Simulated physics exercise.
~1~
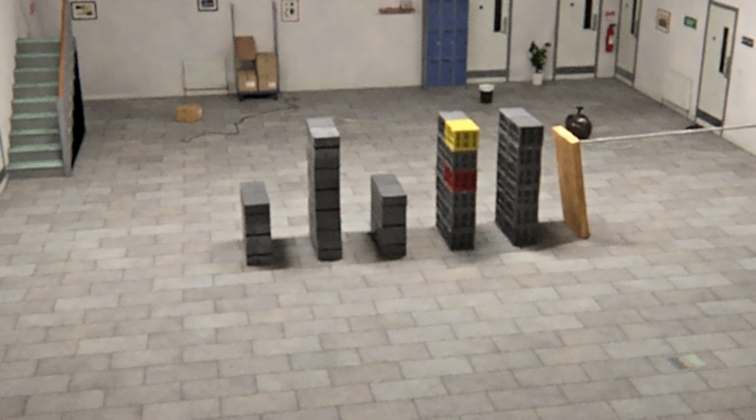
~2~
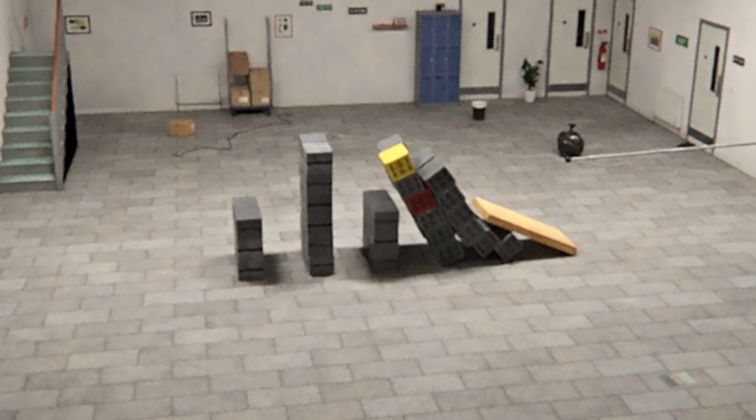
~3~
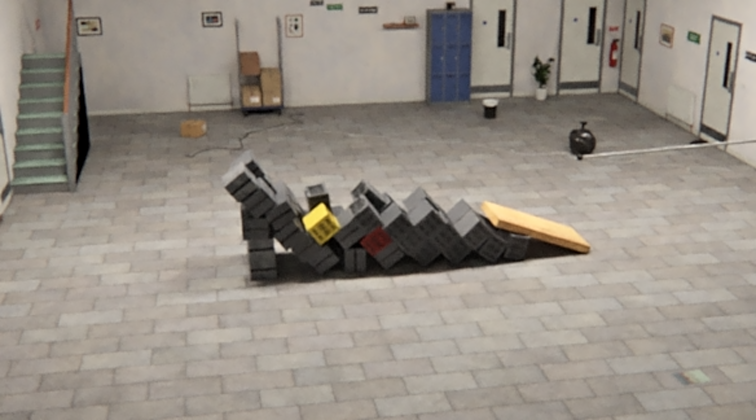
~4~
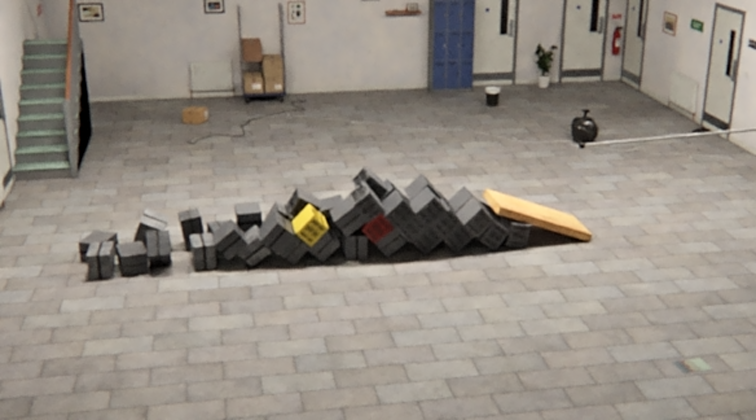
In a wide tiled hallway, a leaning wooden board tipped left into a row of dark stacked crates, and the columns toppled one after another, including one with a yellow and a red crate, until nearly all lay in a long, jumbled heap.
